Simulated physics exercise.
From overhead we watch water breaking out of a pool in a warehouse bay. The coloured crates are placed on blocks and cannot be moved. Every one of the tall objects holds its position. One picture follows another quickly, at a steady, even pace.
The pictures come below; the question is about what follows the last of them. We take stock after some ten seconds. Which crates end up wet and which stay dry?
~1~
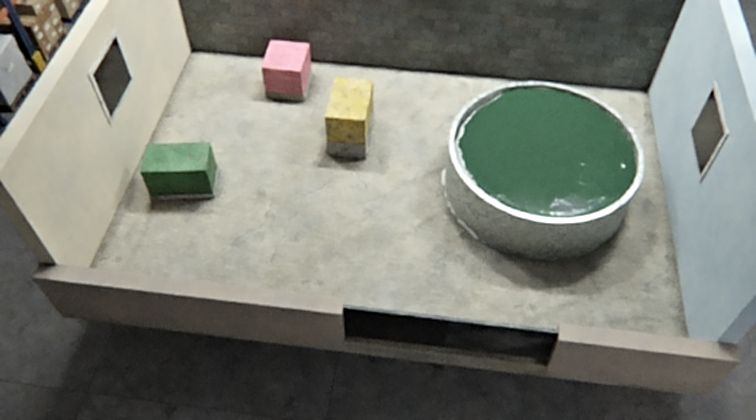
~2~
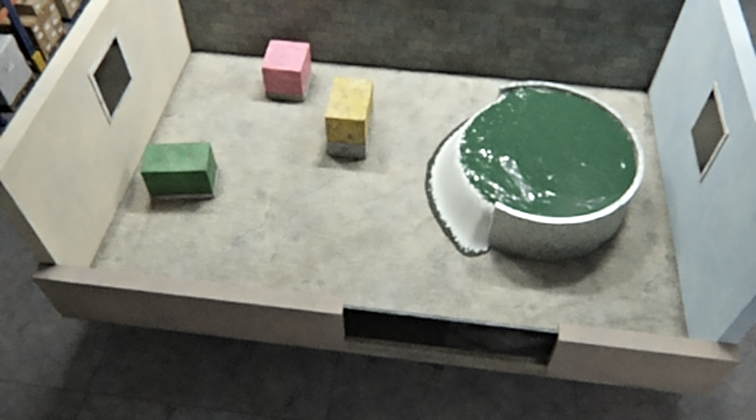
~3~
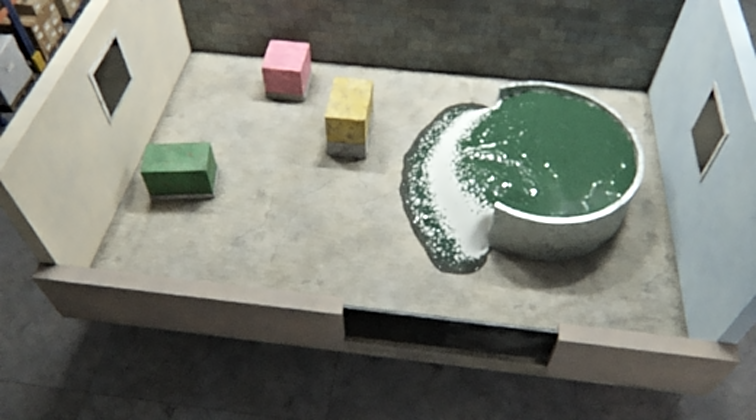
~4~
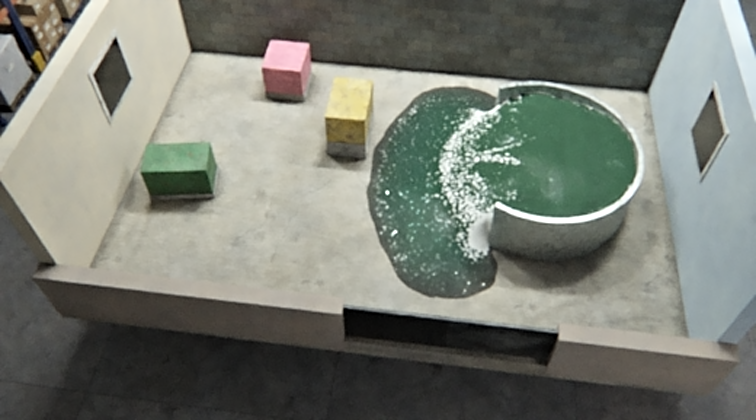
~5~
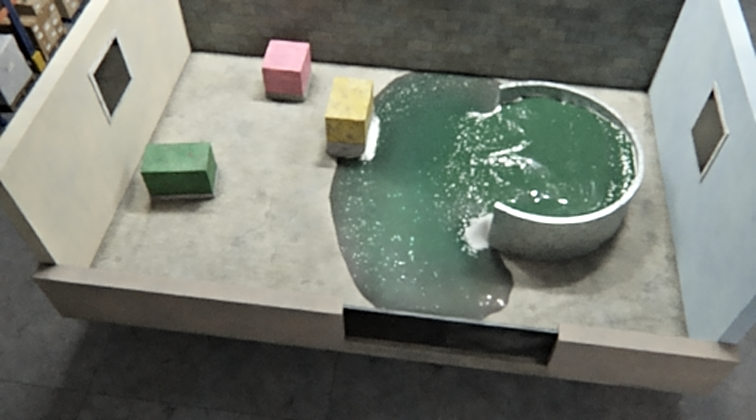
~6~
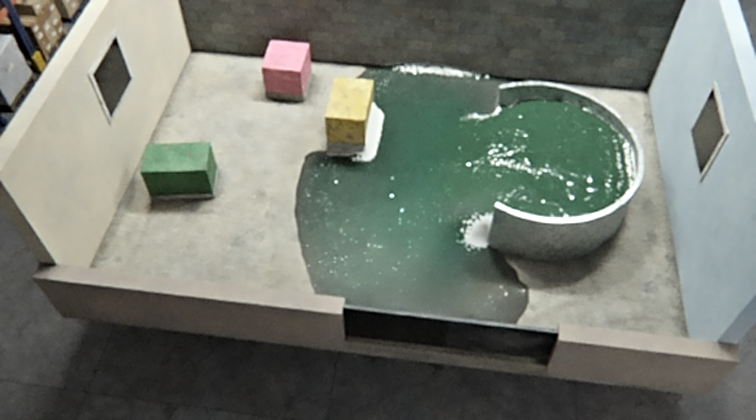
In order: The yellow crate picks up moisture; the pink crate picks up moisture; the green crate picks up moisture.
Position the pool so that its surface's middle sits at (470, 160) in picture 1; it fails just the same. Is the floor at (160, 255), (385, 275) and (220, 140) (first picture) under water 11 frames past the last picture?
The first spot is inundated, the second inundated, and the third inundated.
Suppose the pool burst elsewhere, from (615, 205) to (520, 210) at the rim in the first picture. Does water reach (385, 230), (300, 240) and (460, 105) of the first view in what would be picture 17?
Taking the points one after the other, they come out inundated, inundated and not soaked.
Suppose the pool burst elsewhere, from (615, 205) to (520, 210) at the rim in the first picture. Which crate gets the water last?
My pick is the pink crate.
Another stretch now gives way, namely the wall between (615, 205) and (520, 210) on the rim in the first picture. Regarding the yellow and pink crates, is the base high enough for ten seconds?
In that case the yellow one is never flooded and the pink one is flooded.
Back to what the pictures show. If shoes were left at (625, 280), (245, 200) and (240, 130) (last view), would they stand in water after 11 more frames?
Going through them in order, I'd call them clear, drenched and drenched.
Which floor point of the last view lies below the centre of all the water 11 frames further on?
Near (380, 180) in the last view.
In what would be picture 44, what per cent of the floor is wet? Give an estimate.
That's roughly 100 per cent.
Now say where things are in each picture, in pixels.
The first frame shows the round pool at (544, 150) is whole and still.
In the second frame, water pours out at (451, 163) and has run to (476, 252).
In the third frame, water pours out at (450, 167) and has run to (466, 268).
In the fourth frame, water pours out at (450, 170) and has run to (456, 292).
In the fifth frame, the front is at a hidden place, out from the gap at (450, 170).
In the sixth frame, the front is at a hidden place, out from the gap at (450, 171).
A moment on, water covers 55 % of the floor; the yellow crate water round its plinth, the pink crate water round its plinth, the green crate water round its plinth.
Next, water covers 75 % of the floor; the yellow crate water round its plinth, the pink crate water round its plinth, the green crate water round its plinth.
Then, water covers 85 % of the floor; the yellow crate water round its plinth, the pink crate water round its plinth, the green crate water round its plinth.
Later, water covers 100 % of the floor; the yellow crate water round its plinth, the pink crate water round its plinth, the green crate water round its plinth.
In the end, water covers 100 % of the floor; the yellow crate was topped, the pink crate was topped, the green crate was topped.
